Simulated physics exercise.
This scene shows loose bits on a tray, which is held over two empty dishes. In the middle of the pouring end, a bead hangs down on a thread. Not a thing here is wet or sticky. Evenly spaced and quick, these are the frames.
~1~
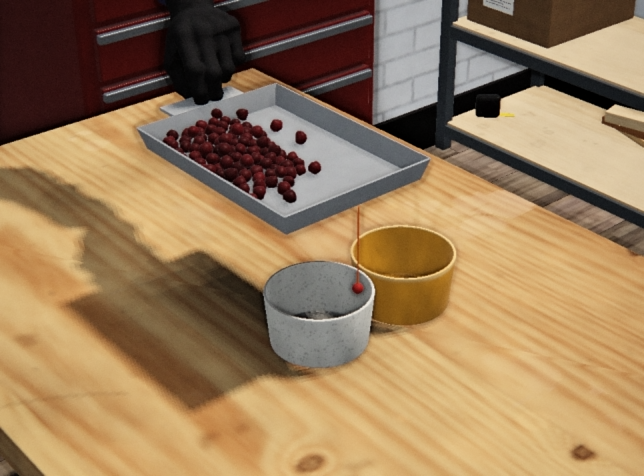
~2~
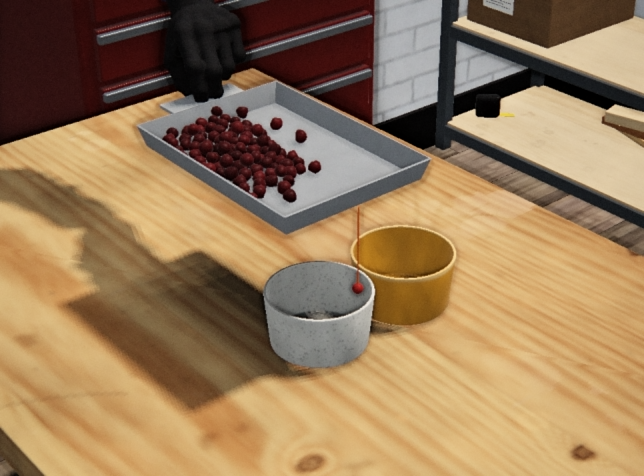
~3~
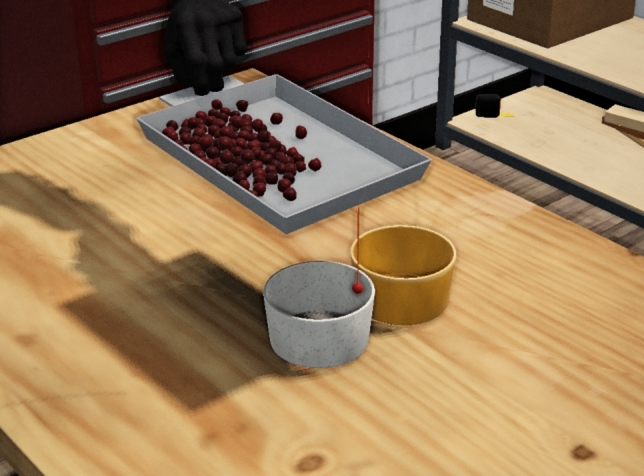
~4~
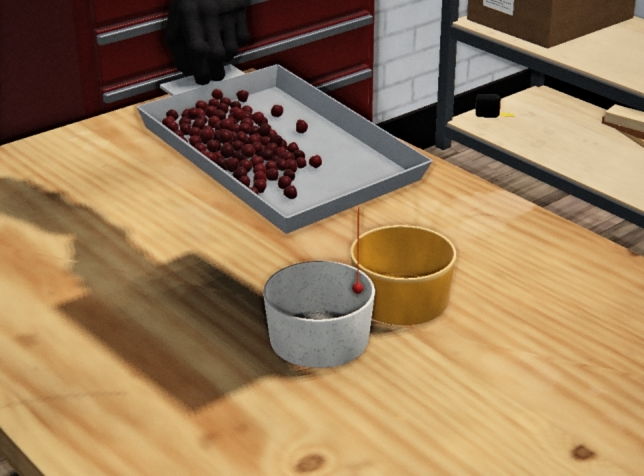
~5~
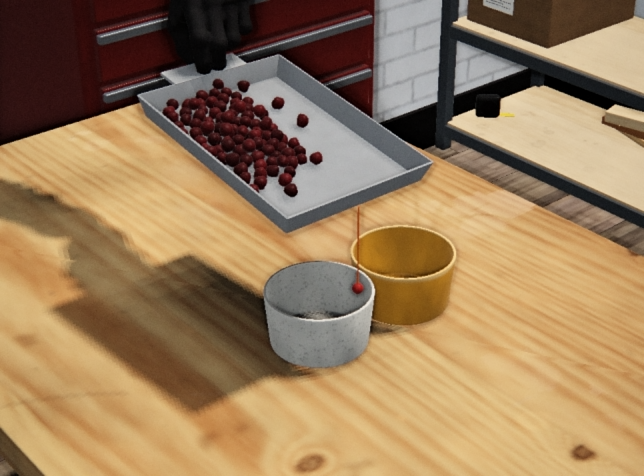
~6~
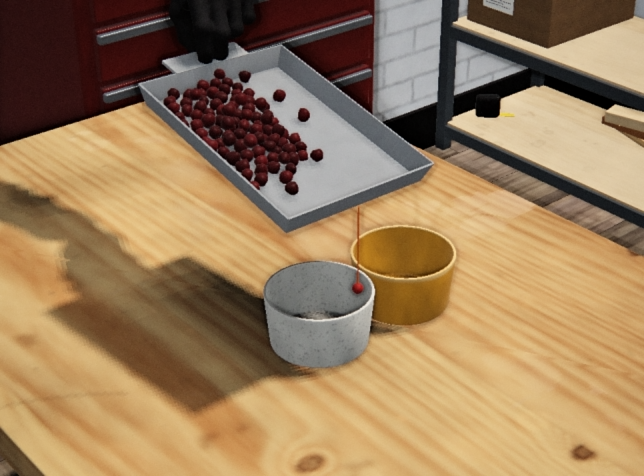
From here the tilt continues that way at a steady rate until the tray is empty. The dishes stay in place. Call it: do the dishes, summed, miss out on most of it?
Yes, most of it misses them.
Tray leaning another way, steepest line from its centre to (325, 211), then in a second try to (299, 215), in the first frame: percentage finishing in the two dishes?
I'd put it at some 0 % and then some 0 %.
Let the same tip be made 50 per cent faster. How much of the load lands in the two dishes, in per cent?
About 0 in a hundred.
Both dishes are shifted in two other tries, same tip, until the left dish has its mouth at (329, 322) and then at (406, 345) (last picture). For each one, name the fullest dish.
For the two places in order: The rightward one, the leftward one.
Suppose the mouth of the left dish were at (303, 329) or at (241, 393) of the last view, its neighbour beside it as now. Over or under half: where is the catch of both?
Well, not up to half at the first spot and not up to half at the second.
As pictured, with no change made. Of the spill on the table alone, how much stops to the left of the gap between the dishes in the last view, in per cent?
It comes to 10 per cent or so.
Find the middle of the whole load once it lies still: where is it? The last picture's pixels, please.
About (434, 384).
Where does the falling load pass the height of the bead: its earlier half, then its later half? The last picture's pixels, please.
For the early half I get (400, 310), and for the late half (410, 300).
Soon, tray tipped steeply; nearly all on the tray; a stray few outside both; a stray few in the air.
A while on, tray tipped right over; most on the tray; a small part outside both; a small part in the air.
Towards the end, tray tipped past a quarter turn; all outside both.
Finally, tray tipped past a quarter turn; none in the left dish; none in the right dish; all outside both.
